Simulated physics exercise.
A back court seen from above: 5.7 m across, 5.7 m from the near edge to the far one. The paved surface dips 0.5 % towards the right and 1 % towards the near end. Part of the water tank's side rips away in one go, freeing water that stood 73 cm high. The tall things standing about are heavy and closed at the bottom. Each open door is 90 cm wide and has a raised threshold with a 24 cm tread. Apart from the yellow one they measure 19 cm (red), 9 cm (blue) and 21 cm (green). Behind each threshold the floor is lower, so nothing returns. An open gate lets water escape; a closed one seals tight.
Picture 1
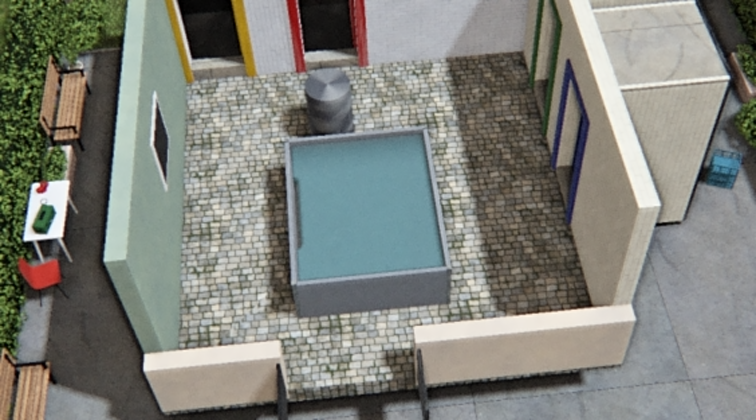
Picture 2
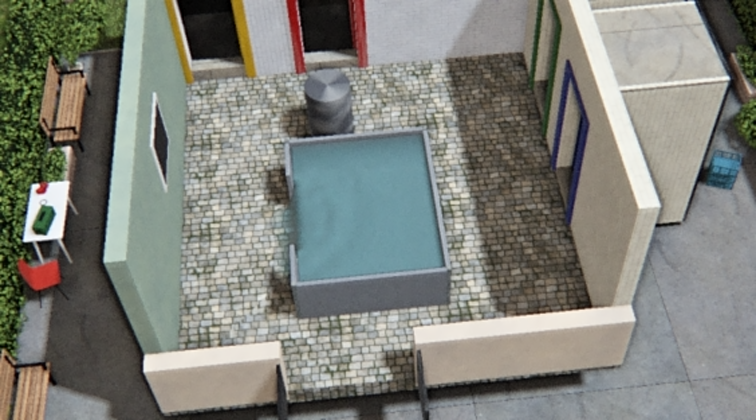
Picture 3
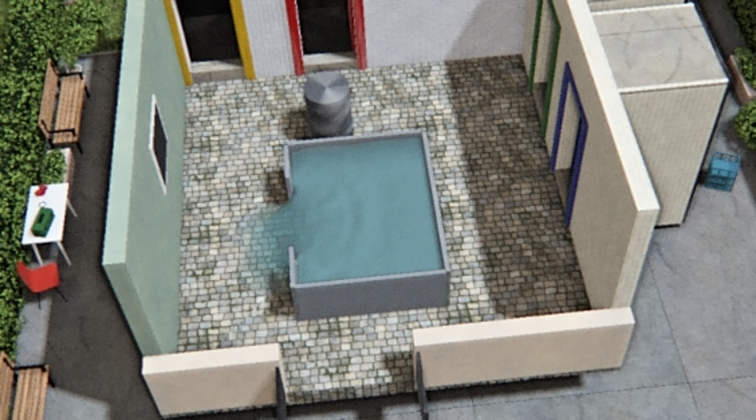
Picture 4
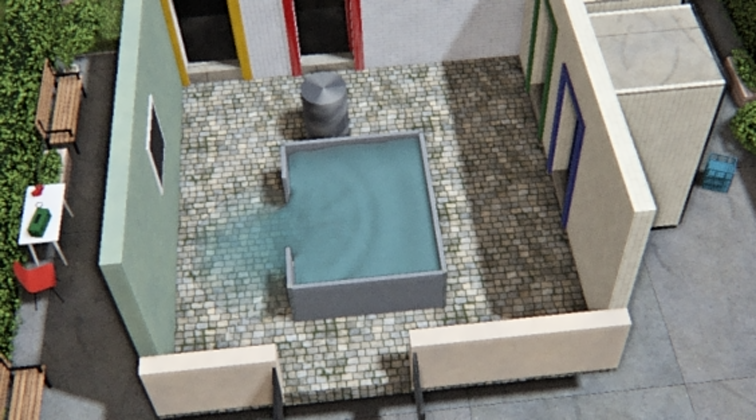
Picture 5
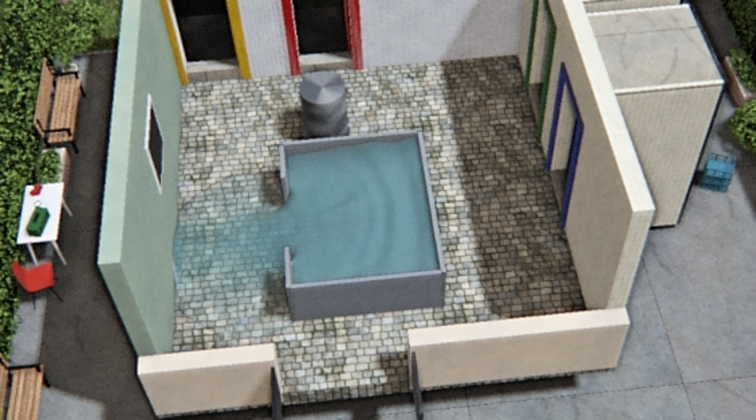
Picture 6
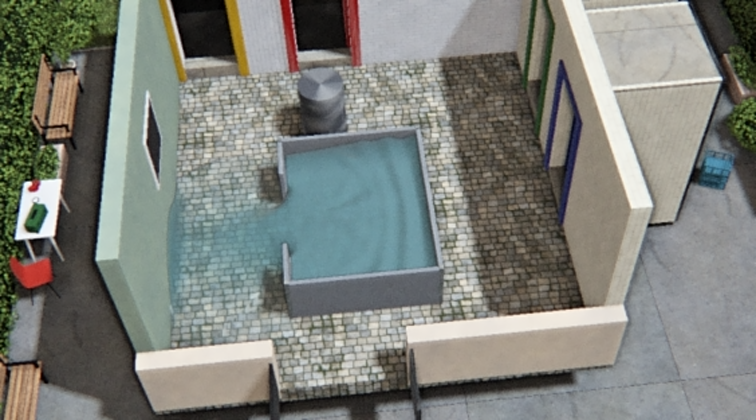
In a walled, stone-paved back court seen from above, a square grey water tank stands full and still. Part of its left side gives way, and water pours through the gap onto the paving. The wet patch spreads left and widens along the green wall while ripples cross the tank.
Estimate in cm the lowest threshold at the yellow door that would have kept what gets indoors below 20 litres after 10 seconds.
At least 25 cm or so.
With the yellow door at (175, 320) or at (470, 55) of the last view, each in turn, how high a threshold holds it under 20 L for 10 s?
About 29 and 11.0 cm.
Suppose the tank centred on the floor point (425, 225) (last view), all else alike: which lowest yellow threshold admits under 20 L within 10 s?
Then roughly 25 cm.
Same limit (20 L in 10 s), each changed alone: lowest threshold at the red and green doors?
Roughly 7.0 cm at red and 12.0 cm at green.
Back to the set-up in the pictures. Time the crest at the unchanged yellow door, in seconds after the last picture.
Near 1.4 s.
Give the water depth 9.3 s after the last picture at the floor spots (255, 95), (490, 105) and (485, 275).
Roughly 8, 12 and 6 cm, in turn.
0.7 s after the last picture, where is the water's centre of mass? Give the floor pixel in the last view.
Near (312, 244).
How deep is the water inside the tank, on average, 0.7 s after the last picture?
Roughly 51 cm on average.
Then, 0.7 s after the last picture water covers 20 % of the floor, deepest (55 cm) near (171, 383); it has not reached the yellow door.
Then, 2.3 s after the last picture water covers 55 % of the floor, deepest (38 cm) near (171, 383); 28 cm at the yellow door, 14 litres in over its 25 cm threshold.
Then, 9.3 s after the last picture water covers 100 % of the floor, deepest (19 cm) near (558, 235); 8 cm at the yellow door, 20 litres in over its 25 cm threshold.
At the yellow door as built, the water peaked near 32 cm, 1.3 s after the last picture.
With a threshold of 23 cm, 32 litres would have come in within the 10 s; with 27 cm, 11 litres. So under 20 litres takes about 25 cm.
